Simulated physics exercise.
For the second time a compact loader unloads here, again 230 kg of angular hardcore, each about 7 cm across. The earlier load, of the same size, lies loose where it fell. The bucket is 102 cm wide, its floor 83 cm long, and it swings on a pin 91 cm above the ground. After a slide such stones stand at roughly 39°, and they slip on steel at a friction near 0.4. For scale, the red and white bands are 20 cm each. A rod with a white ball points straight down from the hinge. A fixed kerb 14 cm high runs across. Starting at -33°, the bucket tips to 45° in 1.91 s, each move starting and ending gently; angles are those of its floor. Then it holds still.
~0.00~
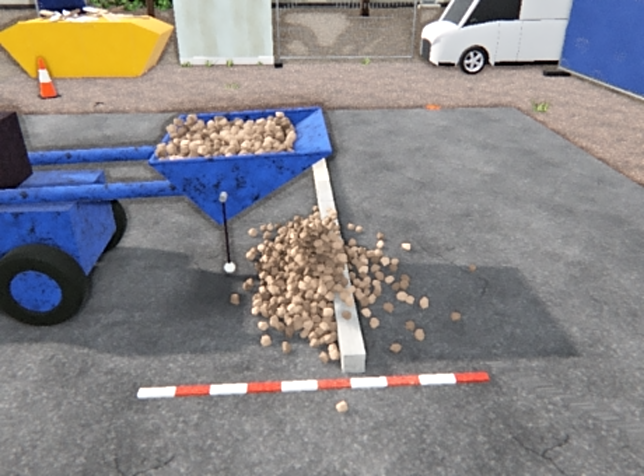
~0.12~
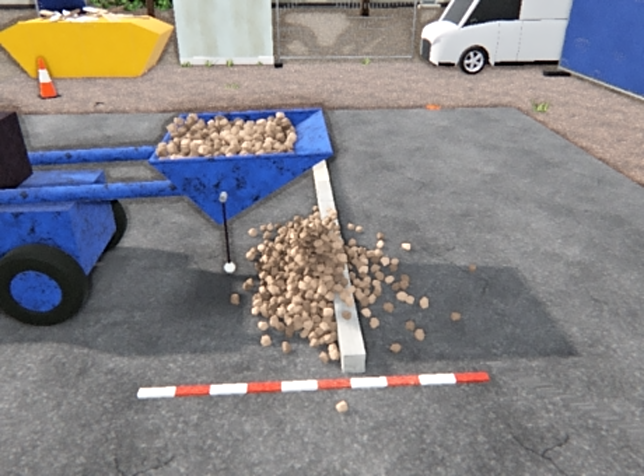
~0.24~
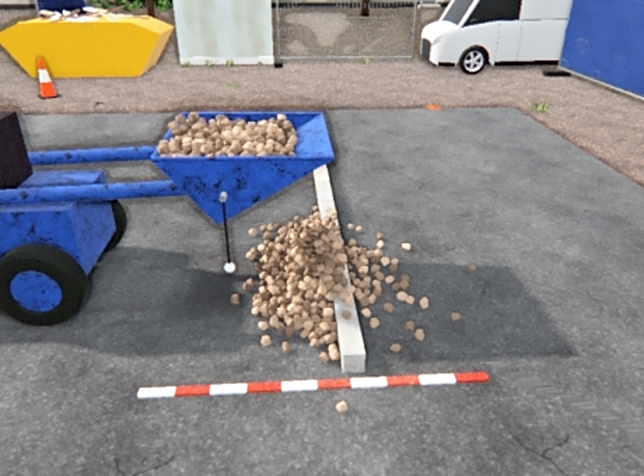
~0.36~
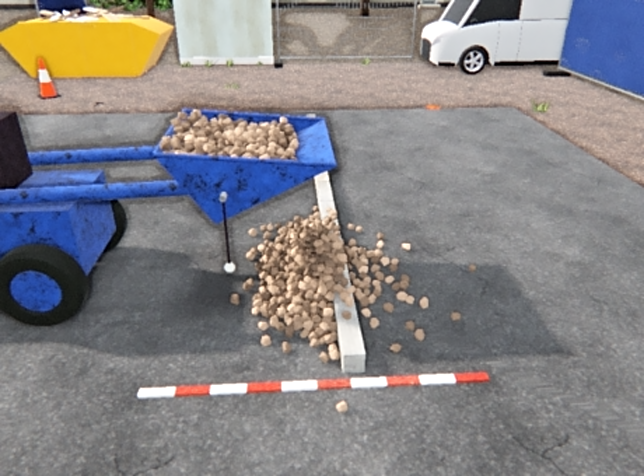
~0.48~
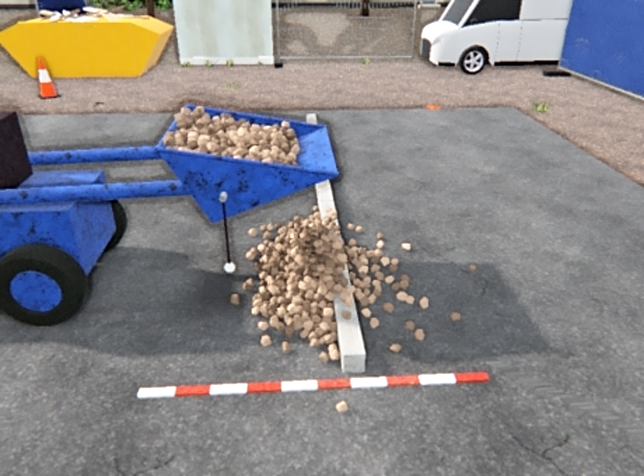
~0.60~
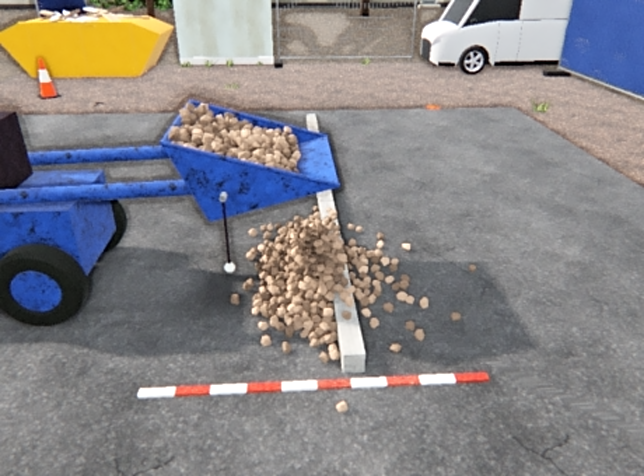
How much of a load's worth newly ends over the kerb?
Roughly 26 per cent of a load more.
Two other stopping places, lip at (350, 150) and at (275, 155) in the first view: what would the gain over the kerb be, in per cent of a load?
Near 50 per cent from the first place, 0 from the second.
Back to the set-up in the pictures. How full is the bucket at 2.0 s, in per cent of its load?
About 45 per cent.
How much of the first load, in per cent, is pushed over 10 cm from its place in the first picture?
About 0 per cent.
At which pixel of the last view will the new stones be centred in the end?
Near (323, 254).
After 1.4 s the floor is at 33°; in per cent of one load, 100 in the bucket, 90 on this side of the kerb, 10 over the kerb; the foremost stones are at (421, 281).
After 2.0 s the floor is at 45°; in per cent of one load, 44 in the bucket, 137 on this side of the kerb, 18 over the kerb; the foremost stones are at (421, 281).
After 2.4 s the floor is at 45°; in per cent of one load, 31 in the bucket, 139 on this side of the kerb, 30 over the kerb; the foremost stones are at (434, 287).
After 4.8 s the floor is at 45°; in per cent of one load, 26 in the bucket, 138 on this side of the kerb, 36 over the kerb; the foremost stones are at (442, 289). Net gain over the kerb, 26.
